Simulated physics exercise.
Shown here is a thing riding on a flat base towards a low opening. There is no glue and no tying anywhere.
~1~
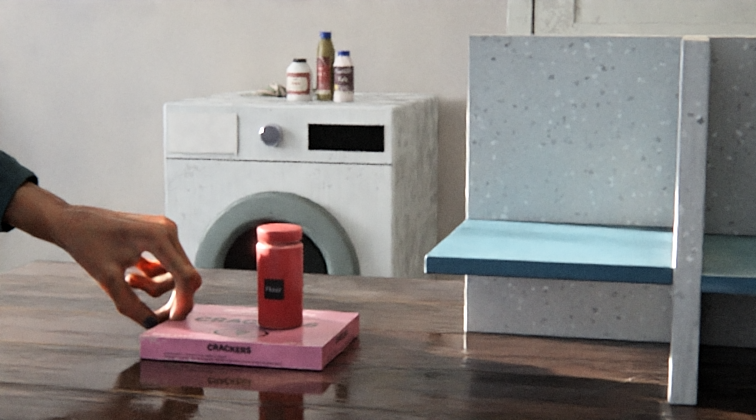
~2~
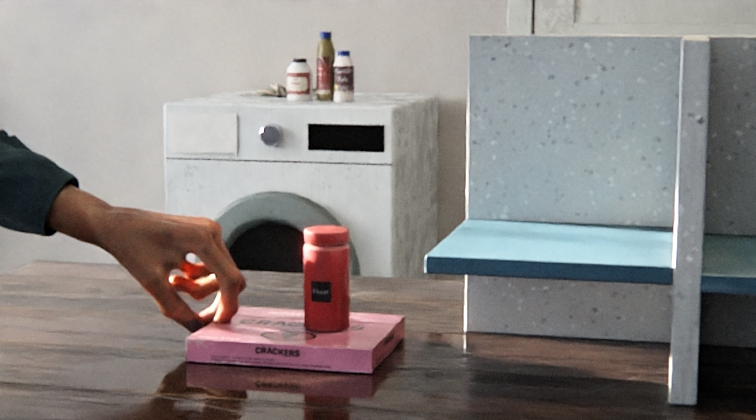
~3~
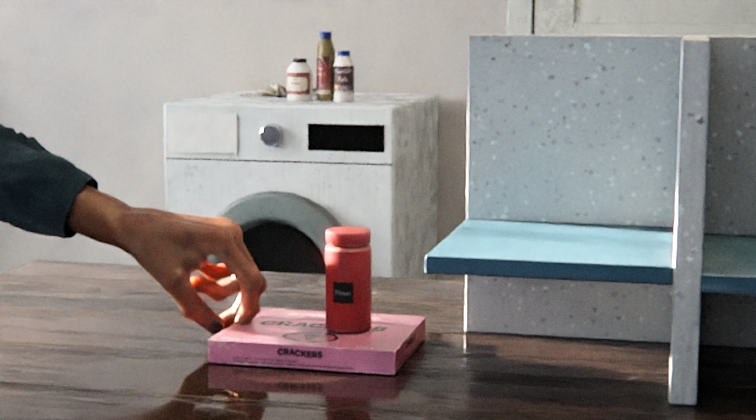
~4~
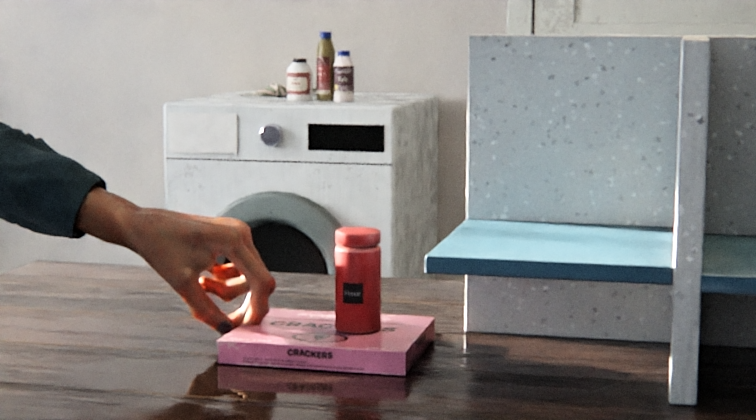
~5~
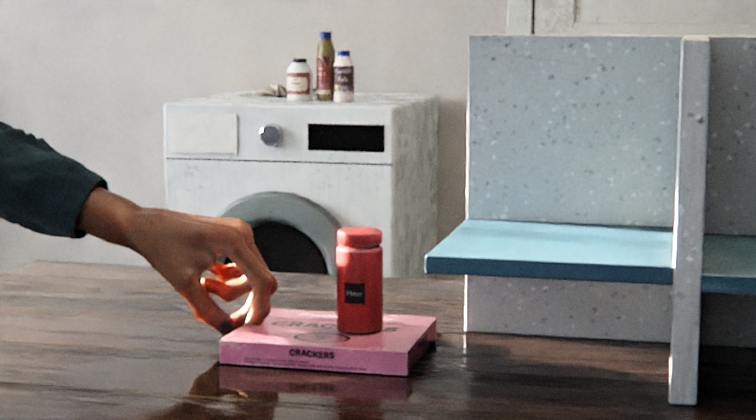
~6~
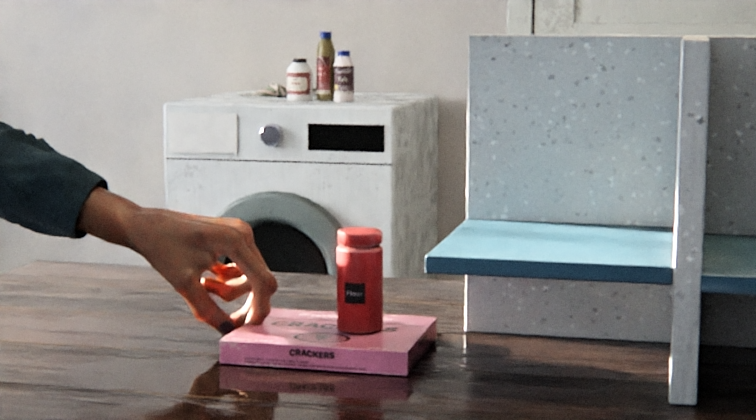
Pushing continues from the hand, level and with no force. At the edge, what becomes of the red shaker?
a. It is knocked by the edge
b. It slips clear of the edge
Option a: It is knocked by the edge.
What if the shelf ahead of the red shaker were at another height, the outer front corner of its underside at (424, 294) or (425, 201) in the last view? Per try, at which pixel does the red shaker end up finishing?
Near (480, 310) and (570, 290).
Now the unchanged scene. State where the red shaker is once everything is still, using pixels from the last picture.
Looks like it settles somewhere around (486, 314).
Then, 1.10 s later than the last frame, red shaker tilted by 28° near (434, 280).
When it is over, the red shaker gets scraped off its spot, near (486, 314).
